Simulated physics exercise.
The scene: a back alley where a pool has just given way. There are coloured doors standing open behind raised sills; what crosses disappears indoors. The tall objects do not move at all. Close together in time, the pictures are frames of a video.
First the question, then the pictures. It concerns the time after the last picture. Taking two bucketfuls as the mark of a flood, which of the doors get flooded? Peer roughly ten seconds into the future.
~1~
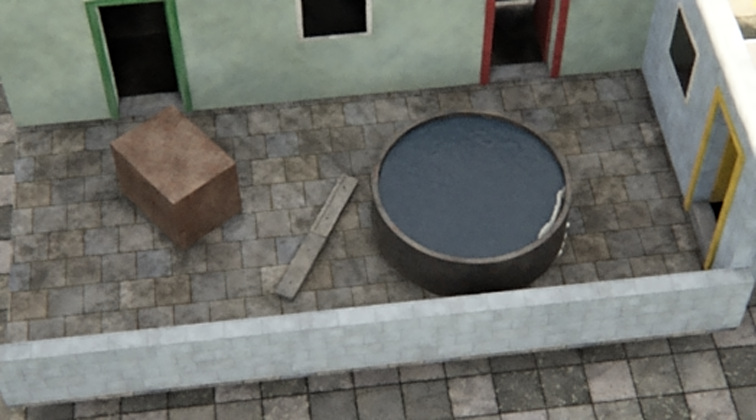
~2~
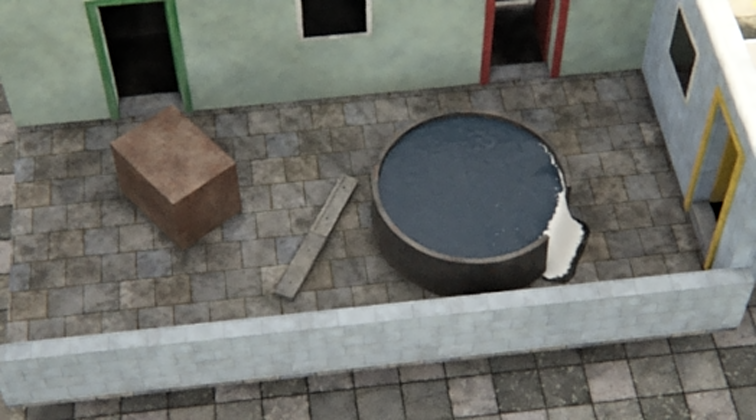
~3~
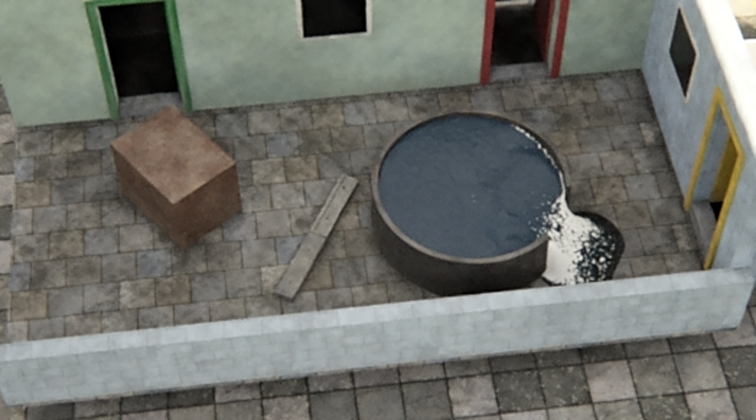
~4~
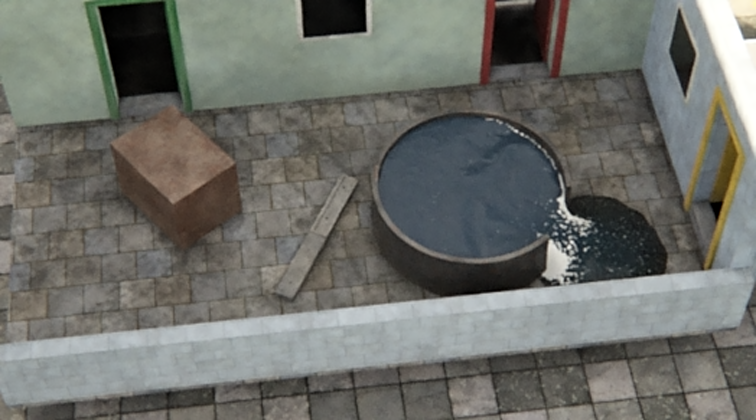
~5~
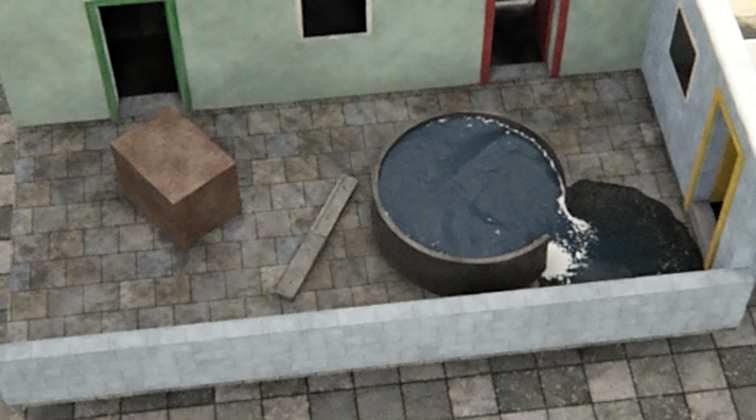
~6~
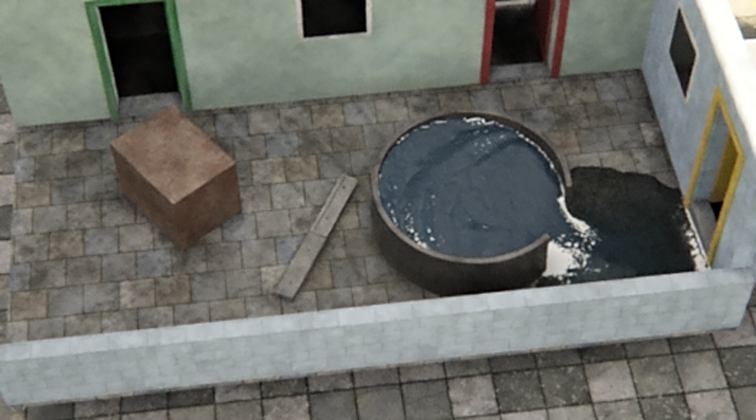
The green door stays below the mark, the yellow door gets flooded, the red door gets flooded.
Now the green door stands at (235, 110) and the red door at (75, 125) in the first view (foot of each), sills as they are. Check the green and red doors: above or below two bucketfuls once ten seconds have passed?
First the green door, which stays on the safe side, then the red door, which stays on the safe side.
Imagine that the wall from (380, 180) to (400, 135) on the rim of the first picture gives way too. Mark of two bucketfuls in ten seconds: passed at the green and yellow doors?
Result - green overshoots, yellow undershoots.
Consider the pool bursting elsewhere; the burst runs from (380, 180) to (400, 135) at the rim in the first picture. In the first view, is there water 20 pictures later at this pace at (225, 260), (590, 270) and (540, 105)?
First soaked, second unwetted, third soaked.
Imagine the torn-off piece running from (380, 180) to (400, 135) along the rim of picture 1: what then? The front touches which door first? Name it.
It is the door marked green.
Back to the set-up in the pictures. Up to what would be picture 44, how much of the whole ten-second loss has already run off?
Near 40 in a hundred.
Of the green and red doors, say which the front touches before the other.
My pick is the one in red.
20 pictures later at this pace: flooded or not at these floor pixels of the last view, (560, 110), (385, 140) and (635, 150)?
As listed: Covered, not flooded, flooded.
A moment on, water covers 15 % of the floor; the green door not reached, the yellow door under two buckets in, the red door not reached.
Next, water covers 20 % of the floor; the green door not reached, the yellow door over two buckets in, the red door not reached.
Then, water covers 40 % of the floor; the green door not reached, the yellow door far over two buckets in, the red door under two buckets in.
Later, water covers 75 % of the floor; the green door wet at the sill, nothing in, the yellow door far over two buckets in, the red door over two buckets in.
In the end, water covers 90 % of the floor; the green door wet at the sill, nothing in, the yellow door far over two buckets in, the red door far over two buckets in.
